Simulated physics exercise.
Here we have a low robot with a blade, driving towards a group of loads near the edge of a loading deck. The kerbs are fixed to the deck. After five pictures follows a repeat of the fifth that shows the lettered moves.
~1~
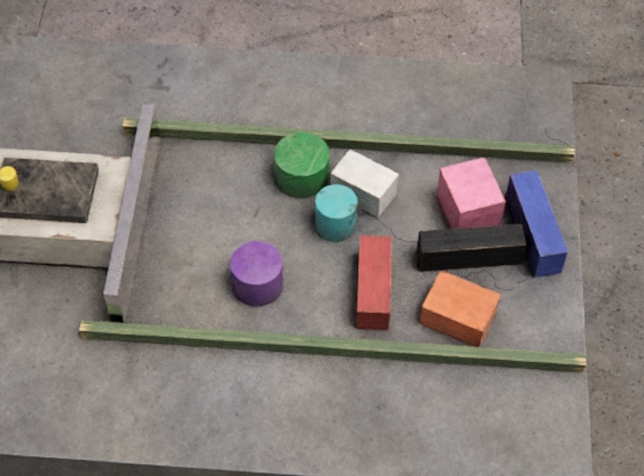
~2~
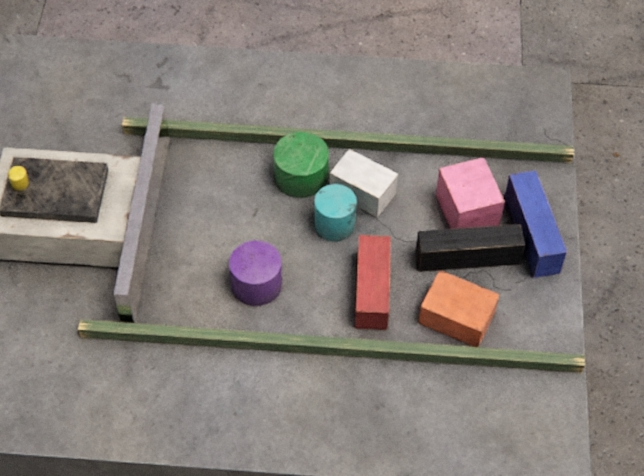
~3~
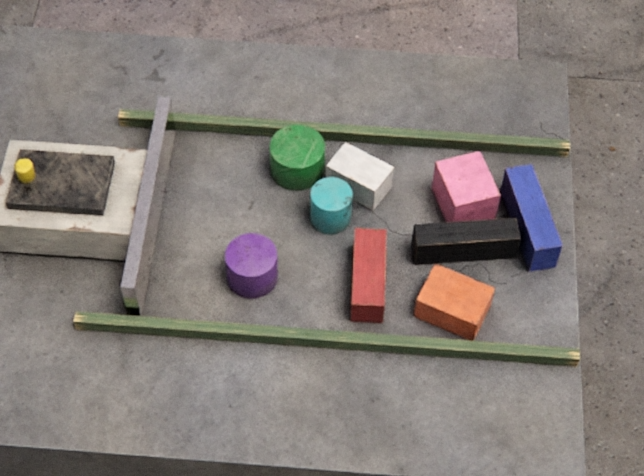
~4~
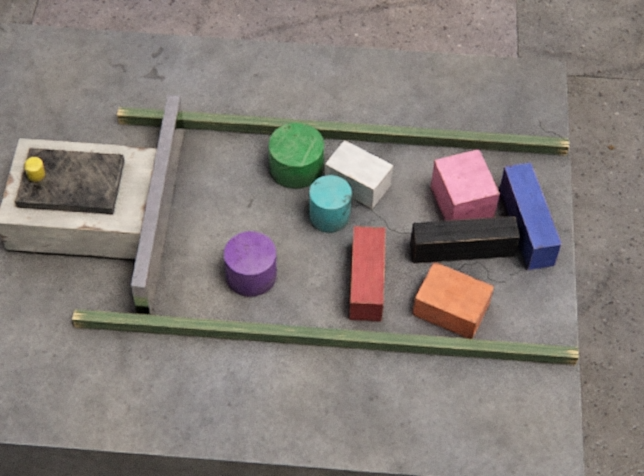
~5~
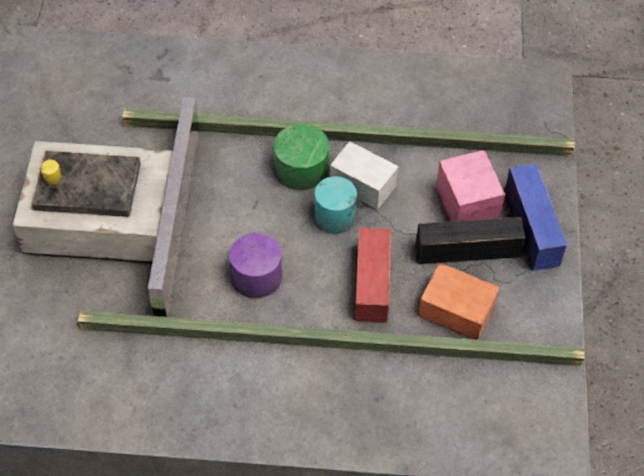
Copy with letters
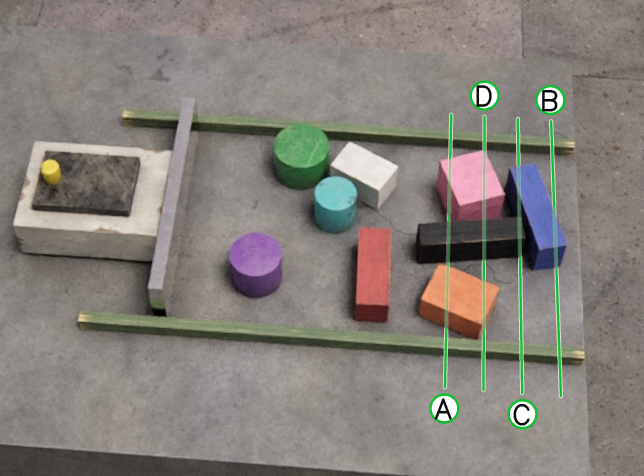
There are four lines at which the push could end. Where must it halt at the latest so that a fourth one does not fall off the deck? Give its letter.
It should halt at D.
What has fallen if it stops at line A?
It is the blue bar.
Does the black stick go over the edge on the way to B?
Yes.
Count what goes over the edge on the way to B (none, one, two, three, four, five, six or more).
Six or more.
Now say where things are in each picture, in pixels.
Robot (52, 189); purple canister (258, 274); turquoise canister (336, 213), in the first frame.
Robot (62, 189); black stick (470, 248), in the second frame.
Robot (68, 181); pink crate (466, 192), in the third frame.
Robot (78, 180); orange crate (453, 301), in the fourth frame.
Robot (94, 183); white crate (364, 176); purple canister (257, 266); turquoise canister (335, 205), in the fifth frame.
On the marked copy, A at (448, 241); B at (556, 248); C at (520, 246); D at (484, 243).
With D. Early on, robot (206, 190); green canister (326, 160); white crate (378, 180).
Further on, robot (319, 198); blue bar (565, 206); orange crate (535, 288).
At the end, robot (404, 204); blue bar over the edge; orange crate over the edge; two fallen.
As for the rest, A is within the limit but short; B drops eight; C drops four.
